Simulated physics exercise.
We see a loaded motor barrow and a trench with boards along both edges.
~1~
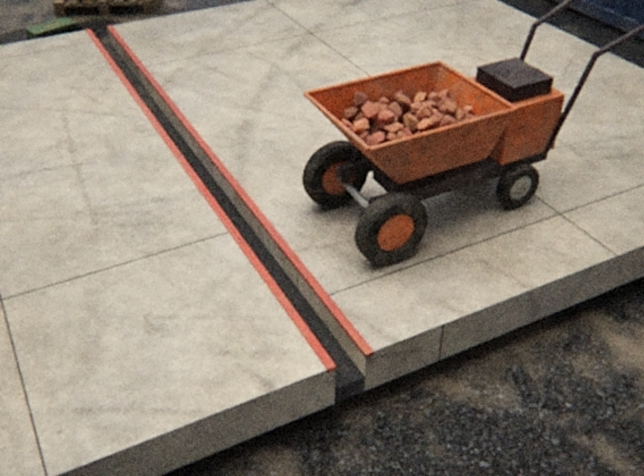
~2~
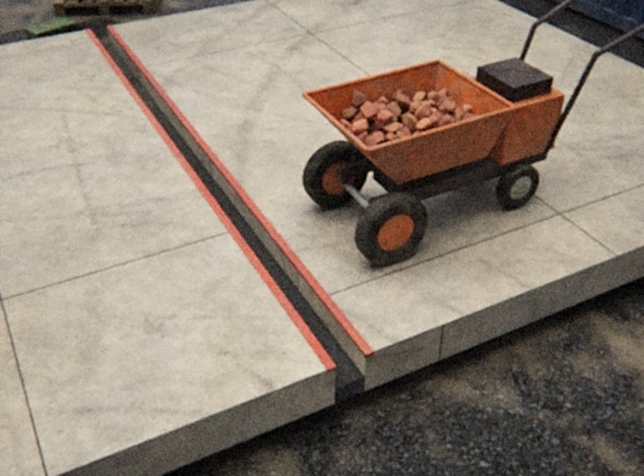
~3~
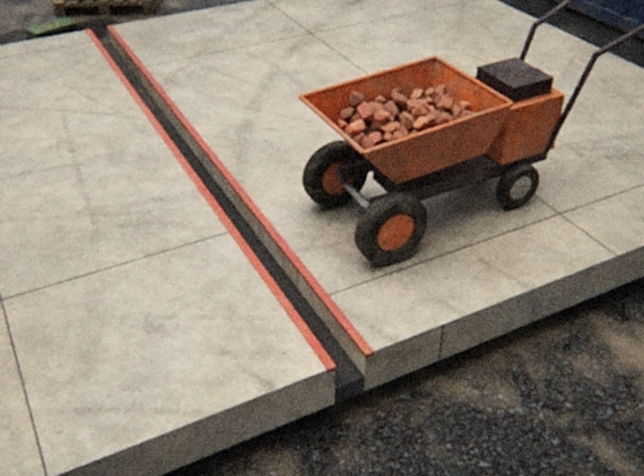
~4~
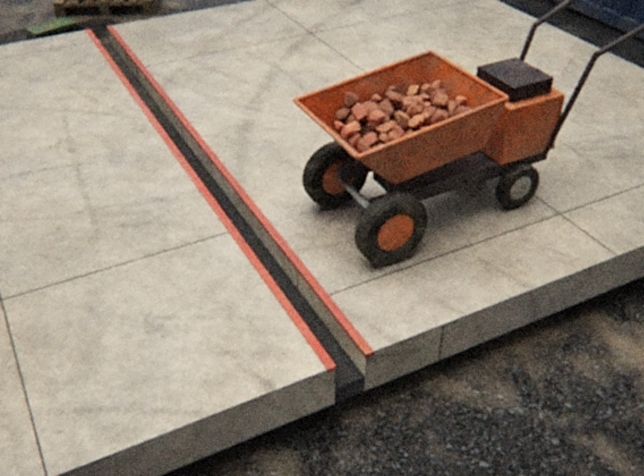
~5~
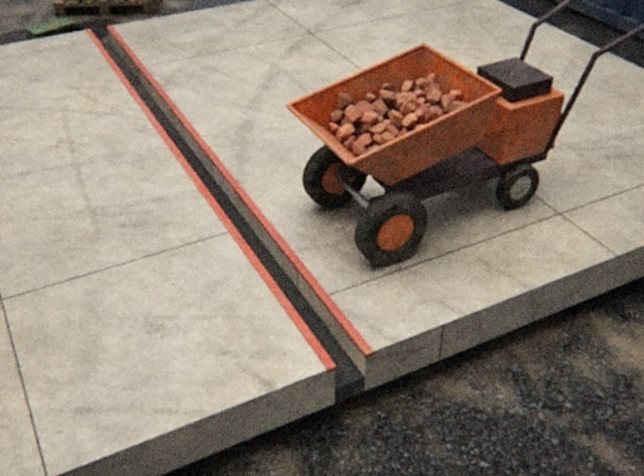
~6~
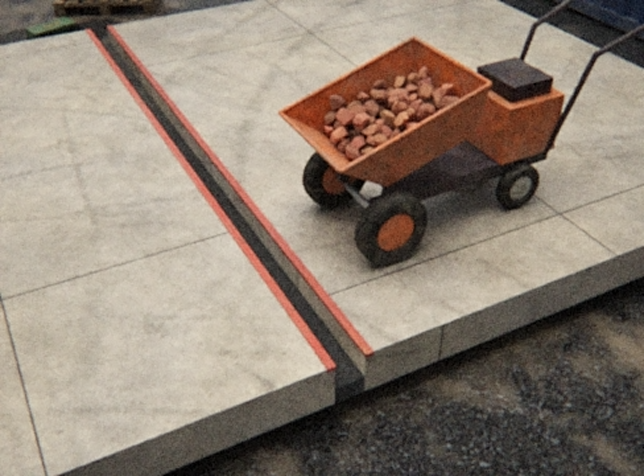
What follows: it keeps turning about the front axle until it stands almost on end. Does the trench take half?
The trench ends with under half of it.
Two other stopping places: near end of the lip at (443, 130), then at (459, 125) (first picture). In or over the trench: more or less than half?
First below a half, then below a half.
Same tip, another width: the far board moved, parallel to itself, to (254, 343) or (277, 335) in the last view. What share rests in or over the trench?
In turn 90 and 70 in a hundred.
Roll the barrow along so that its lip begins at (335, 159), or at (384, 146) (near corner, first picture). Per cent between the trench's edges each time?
About 0 and 50 per cent.
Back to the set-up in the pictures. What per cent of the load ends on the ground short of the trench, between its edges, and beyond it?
In per cent, short 0, between 20 and beyond 65.
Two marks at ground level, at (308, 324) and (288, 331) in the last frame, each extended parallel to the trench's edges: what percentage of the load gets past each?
In turn 70 and 50 in a hundred.
Just after the last frame, skip tipped steeply; every one in the skip.
A moment on, skip tipped right over; the larger part in the skip; just a few in or heaped over the trench; about a tenth beyond it; just a few falling.
Further on, skip tipped right over; roughly a quarter in the skip; about a tenth in or heaped over the trench; roughly two thirds beyond it.
When it is over, skip tipped right over; about a tenth in the skip; roughly a quarter in or heaped over the trench; roughly two thirds beyond it.
